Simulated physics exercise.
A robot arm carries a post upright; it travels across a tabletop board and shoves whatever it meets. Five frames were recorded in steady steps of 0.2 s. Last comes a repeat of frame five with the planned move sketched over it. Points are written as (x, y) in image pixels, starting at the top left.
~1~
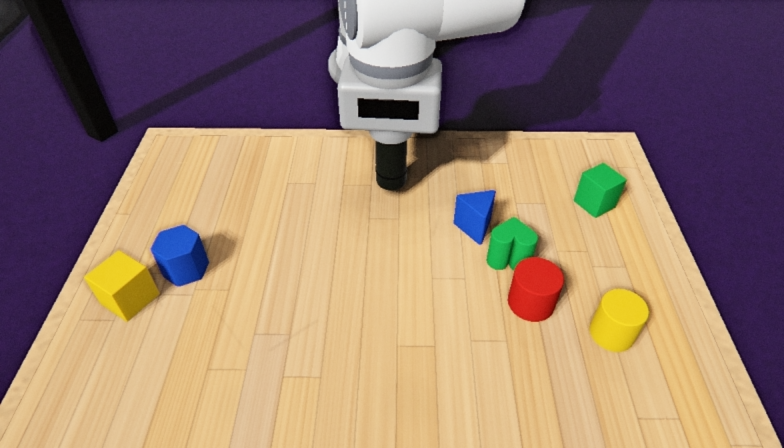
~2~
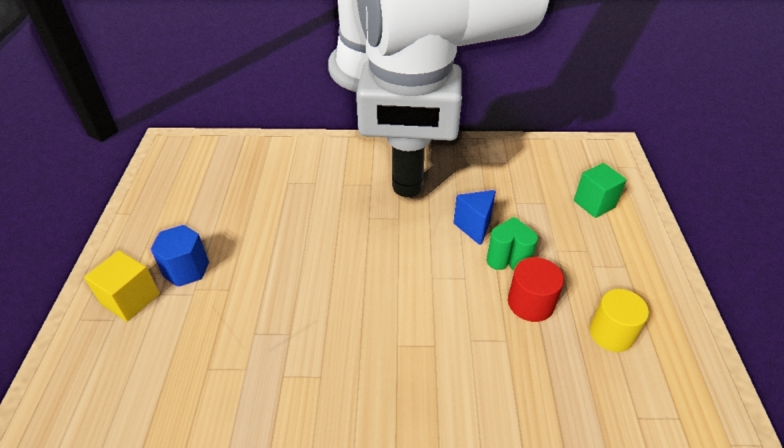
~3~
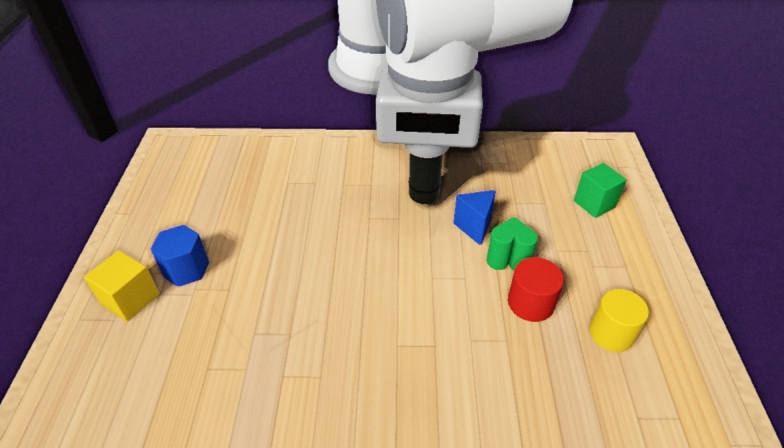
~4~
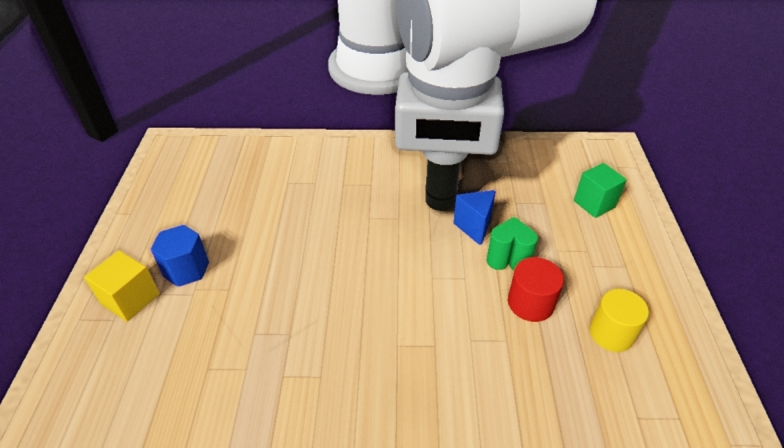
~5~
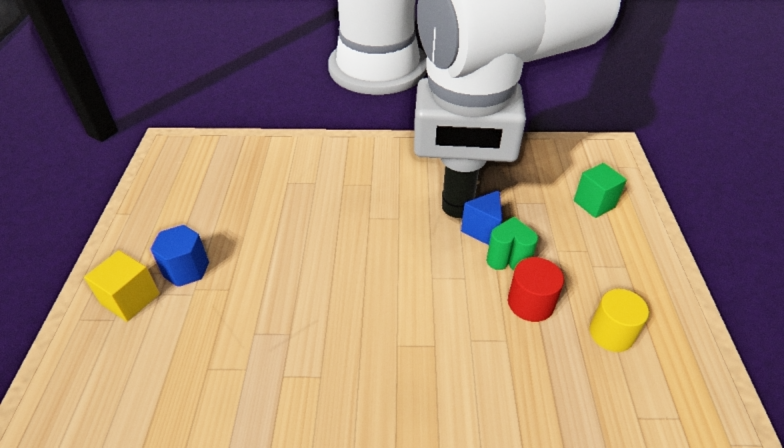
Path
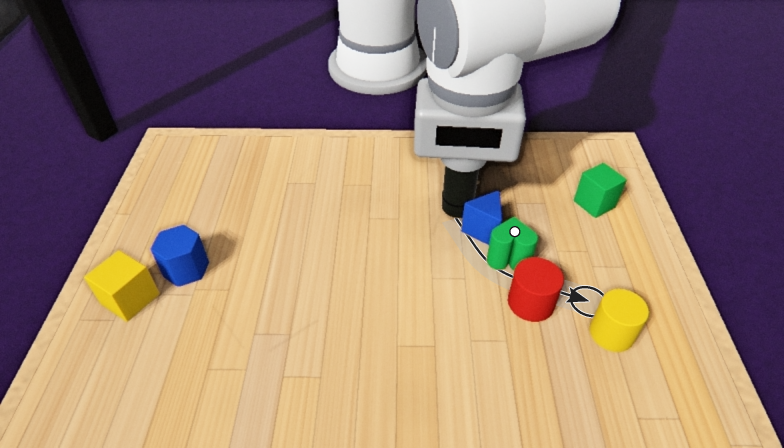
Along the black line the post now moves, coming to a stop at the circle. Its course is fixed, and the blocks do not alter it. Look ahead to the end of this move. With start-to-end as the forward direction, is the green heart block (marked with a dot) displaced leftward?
I believe so.
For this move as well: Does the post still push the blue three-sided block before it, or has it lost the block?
Beside or behind.
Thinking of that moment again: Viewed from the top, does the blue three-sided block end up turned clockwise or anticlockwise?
Answer: Anticlockwise.
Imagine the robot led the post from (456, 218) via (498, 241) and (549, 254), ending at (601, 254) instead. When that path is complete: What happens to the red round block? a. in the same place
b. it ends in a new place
The answer is b.
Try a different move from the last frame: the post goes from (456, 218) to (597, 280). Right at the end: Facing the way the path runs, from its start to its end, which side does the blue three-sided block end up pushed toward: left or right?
Towards the left-hand side.
The line goes from (456, 218) by way of (482, 255) and (530, 283) to (589, 301); the dot is on the green heart block.
On the path given first. One third of the way, post at (484, 245); blue three-sided block at (516, 219), turned 70° anticlockwise; green heart block at (531, 241).
Two thirds of the way, post at (533, 273); blue three-sided block at (525, 223), turned 110° anticlockwise; green heart block at (574, 248), turned 45° anticlockwise; red round block at (556, 288).
At the end, post at (593, 291); blue three-sided block at (525, 223), turned 110° anticlockwise; green heart block at (607, 248), turned 120° anticlockwise; red round block at (573, 300); yellow round block unmoved.
